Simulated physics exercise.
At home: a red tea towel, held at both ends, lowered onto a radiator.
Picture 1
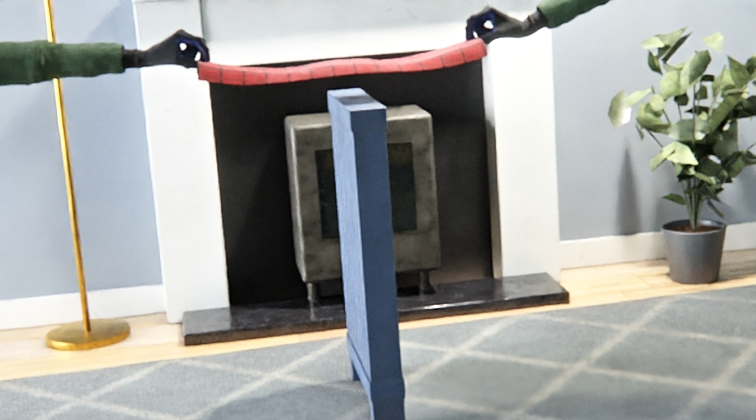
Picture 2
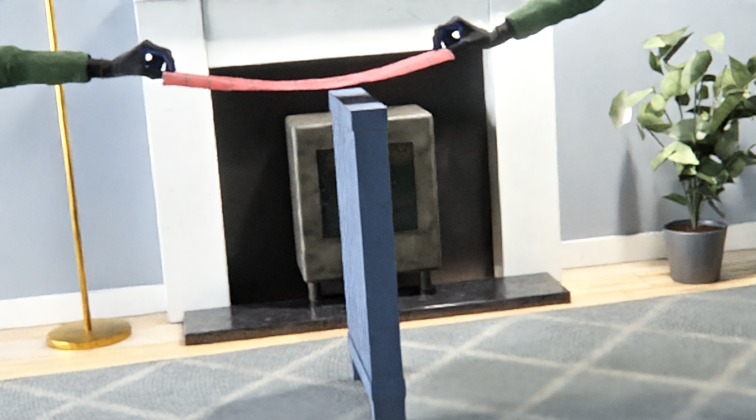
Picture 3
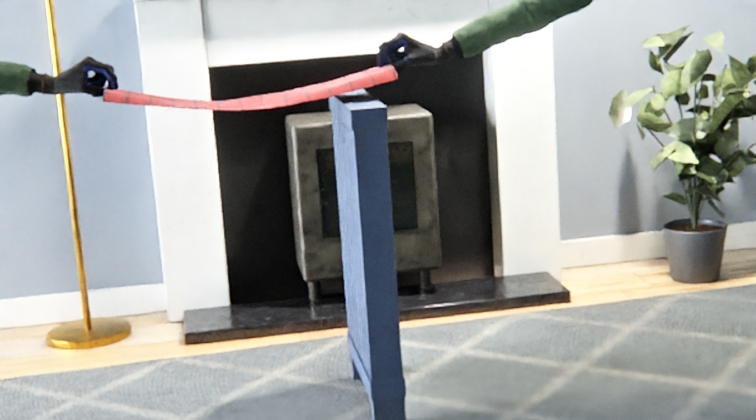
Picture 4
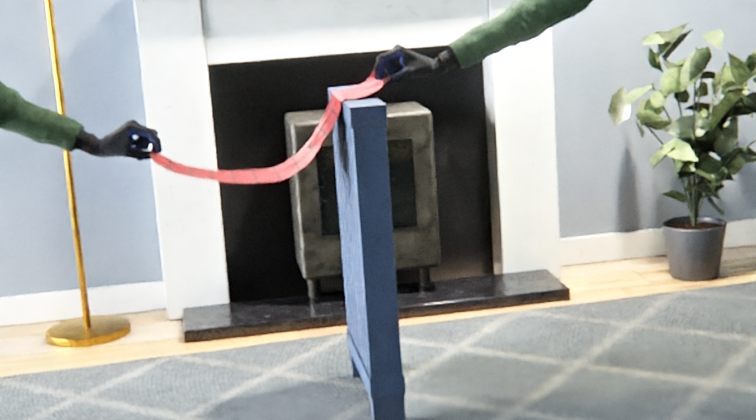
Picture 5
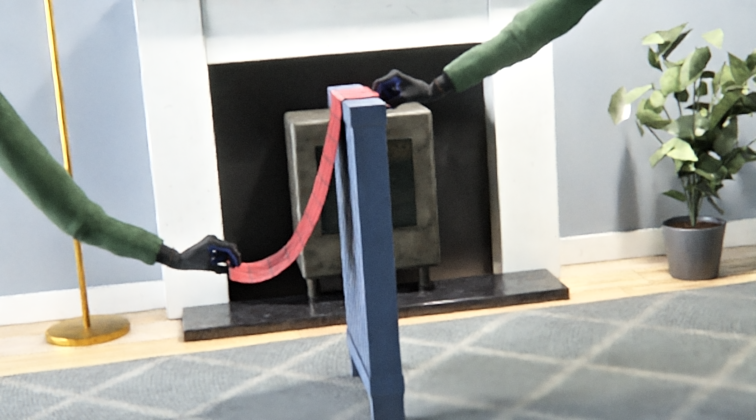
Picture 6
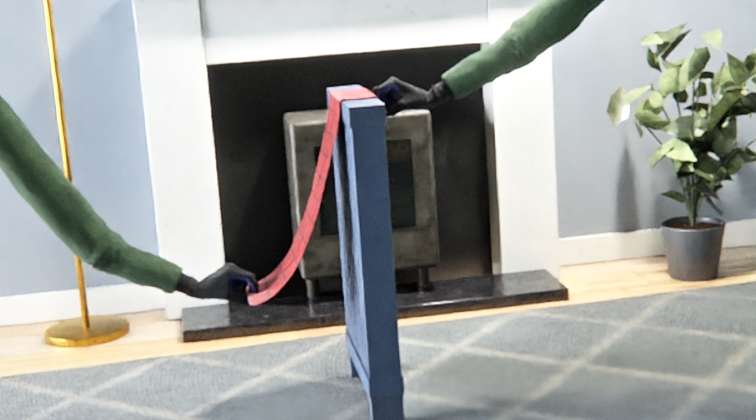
In a living room, two gloved hands shift a red cloth left and drape it over a blue panel.
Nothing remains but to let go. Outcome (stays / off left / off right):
I think it is going to spill over to the left.
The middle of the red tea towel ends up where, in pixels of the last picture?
It finishes at (325, 404).
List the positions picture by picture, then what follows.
Left end (203, 81); right end (483, 57); top of the radiator (368, 113), in the first frame.
Left end (168, 86); right end (449, 60), in the second frame.
Left end (109, 102); right end (393, 80); top of the radiator (369, 112), in the third frame.
Left end (154, 161); right end (384, 80), in the fourth frame.
Left end (235, 281); right end (385, 106), in the fifth frame.
Left end (255, 306); right end (385, 110); far more of it on the left, in the sixth frame.
Then, 0.42 s later than the last view, tea towel clear of the top and falling near (319, 325).
Then, 0.68 s later than the last view, tea towel in a heap on the floor near (325, 402).
Finally, tea towel in a heap on the floor near (325, 403). The red tea towel drops leftwards.
